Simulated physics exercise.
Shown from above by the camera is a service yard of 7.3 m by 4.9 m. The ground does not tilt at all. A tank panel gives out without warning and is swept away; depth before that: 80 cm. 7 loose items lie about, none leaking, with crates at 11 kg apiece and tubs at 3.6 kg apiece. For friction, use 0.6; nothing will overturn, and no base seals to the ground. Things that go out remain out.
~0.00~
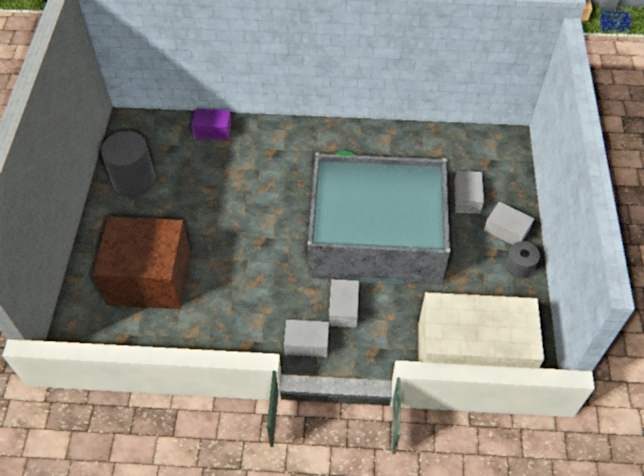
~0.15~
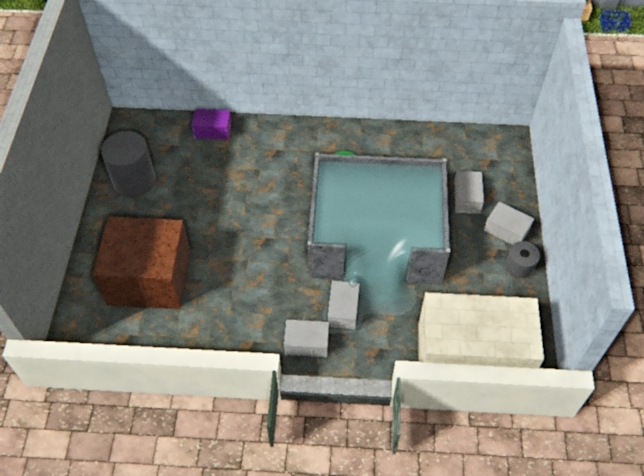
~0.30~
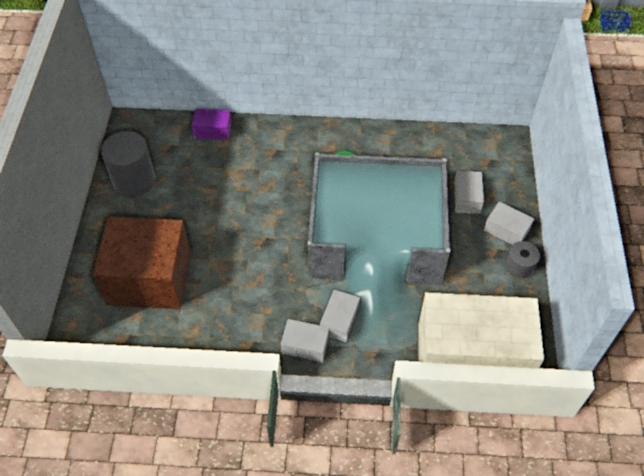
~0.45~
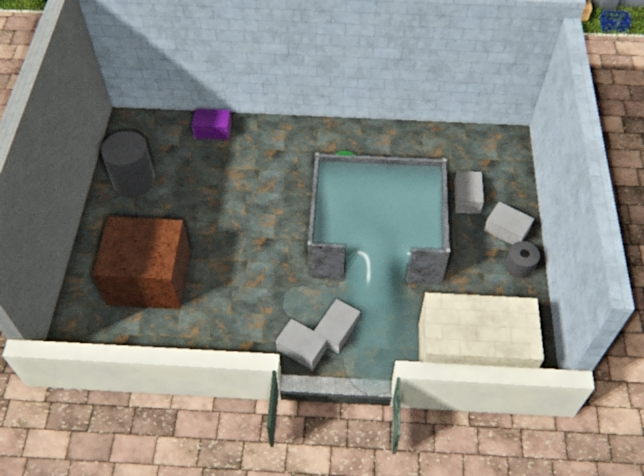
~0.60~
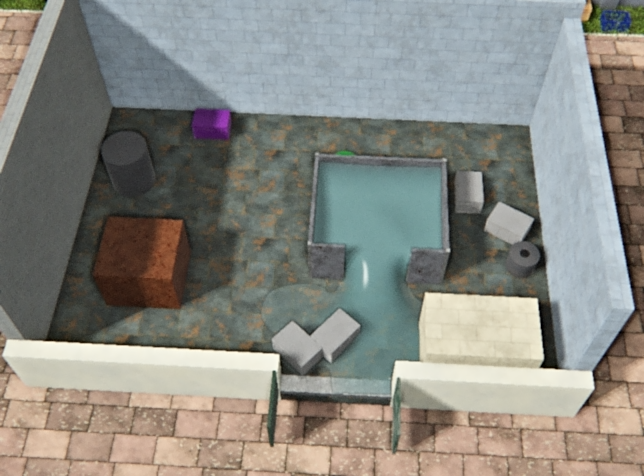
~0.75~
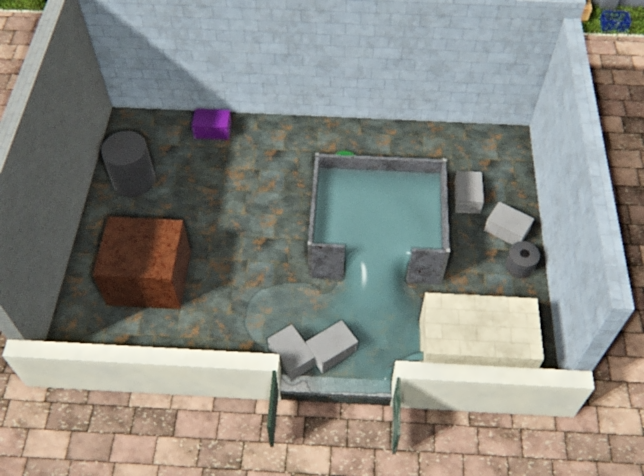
Water poured out through a gap in the front of the raised tank, spread across the yard floor toward the gateway, and pushed two pale gray blocks a short way left, turning them.
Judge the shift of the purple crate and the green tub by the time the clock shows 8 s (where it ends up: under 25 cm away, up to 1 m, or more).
Result: My guess is the purple crate remains near its start; my guess is the green tub remains near its start.
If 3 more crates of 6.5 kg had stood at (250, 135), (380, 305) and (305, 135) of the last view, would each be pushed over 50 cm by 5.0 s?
In turn: Short of it, more, short of it.
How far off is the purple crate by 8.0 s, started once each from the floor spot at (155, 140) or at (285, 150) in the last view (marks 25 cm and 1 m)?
One after the other: It stays more or less still, and then it stays more or less still.
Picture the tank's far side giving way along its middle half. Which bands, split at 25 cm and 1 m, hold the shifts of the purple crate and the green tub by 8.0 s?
Then the purple crate goes a great distance and the green tub goes a great distance.
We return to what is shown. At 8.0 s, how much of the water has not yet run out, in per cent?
Somewhere near 36 percent, give or take.
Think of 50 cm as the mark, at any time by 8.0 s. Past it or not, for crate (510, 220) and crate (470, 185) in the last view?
Taking them in order: Fell shy and fell shy.
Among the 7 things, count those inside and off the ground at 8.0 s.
I'd say 1 of them.
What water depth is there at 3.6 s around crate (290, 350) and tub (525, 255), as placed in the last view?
About 3 and 4 cm.
After 1.6 s the purple crate is near (211, 118), 0.0 m from its start, aground; the green tub is near (345, 162), 0.0 m from its start, aground; 1 of 7 are out; 1 afloat.
After 3.6 s the purple crate is near (211, 118), 0.0 m from its start, aground; the green tub is near (345, 162), 0.0 m from its start, aground; 1 of 7 are out; 1 afloat.
After 5.6 s the purple crate is near (211, 118), 0.0 m from its start, aground; the green tub is near (345, 162), 0.0 m from its start, aground; 1 of 7 are out; 1 afloat.
After 8.0 s the purple crate is near (211, 118), 0.0 m from its start, aground; the green tub is near (345, 162), 0.0 m from its start, aground; 1 of 7 are out; 1 afloat.
